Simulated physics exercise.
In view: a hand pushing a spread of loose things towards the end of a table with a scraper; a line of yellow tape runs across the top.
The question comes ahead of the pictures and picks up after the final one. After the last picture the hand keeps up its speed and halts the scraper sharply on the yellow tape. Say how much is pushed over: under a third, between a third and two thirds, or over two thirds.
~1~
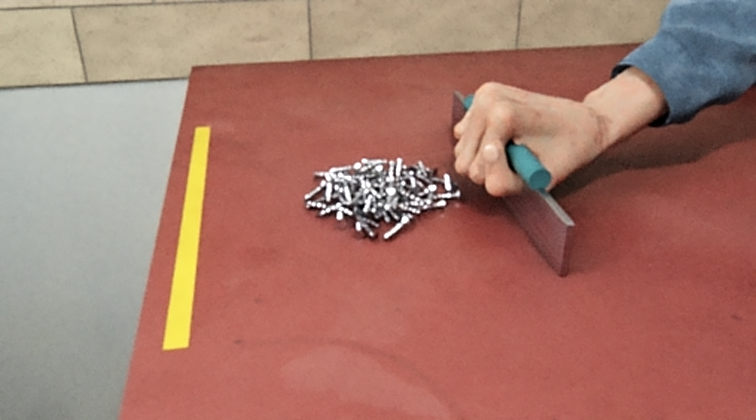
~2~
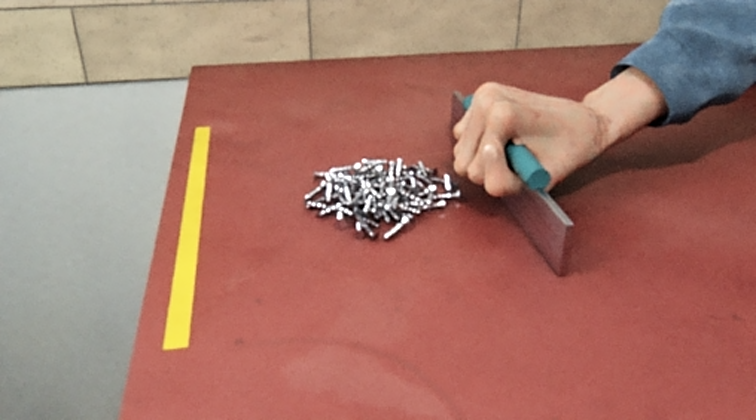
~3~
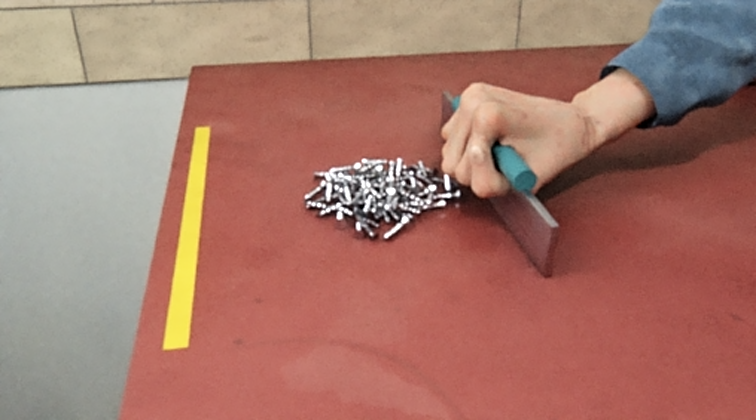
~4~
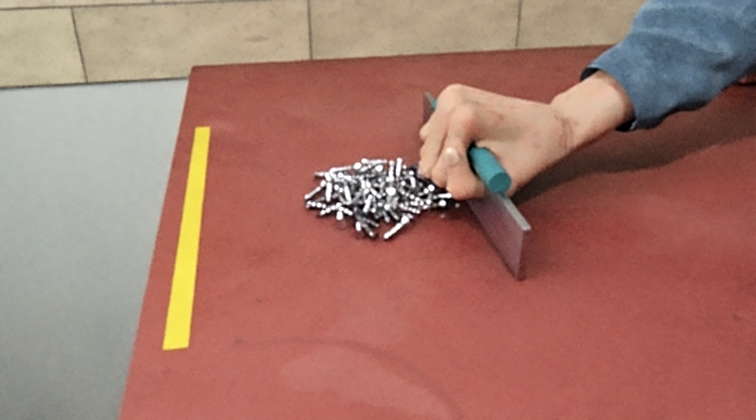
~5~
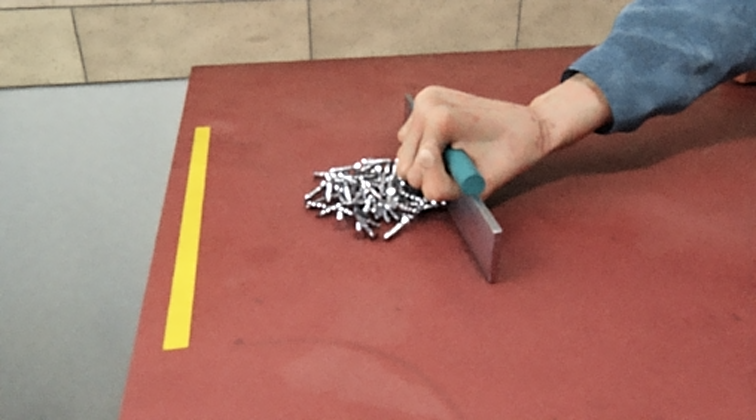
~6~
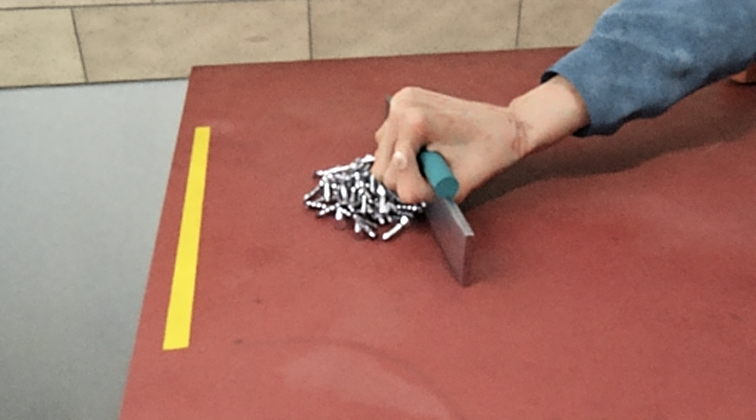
Over it goes: A large share, above two thirds.
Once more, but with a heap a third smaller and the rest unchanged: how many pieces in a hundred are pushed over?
I'd expect around 80 per cent.
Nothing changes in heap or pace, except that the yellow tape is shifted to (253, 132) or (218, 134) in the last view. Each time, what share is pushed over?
It would come to 10 percent in the first case and 60 percent in the second.
Shortly afterwards, scraper still moving, near (297, 159); heap all on the table, its front near (210, 207).
Next, scraper stopped at the yellow tape; heap near two thirds over the edge.
Some moments later, scraper stopped at the yellow tape; heap the bulk over the edge.
In the end, scraper stopped at the yellow tape; heap the bulk over the edge.
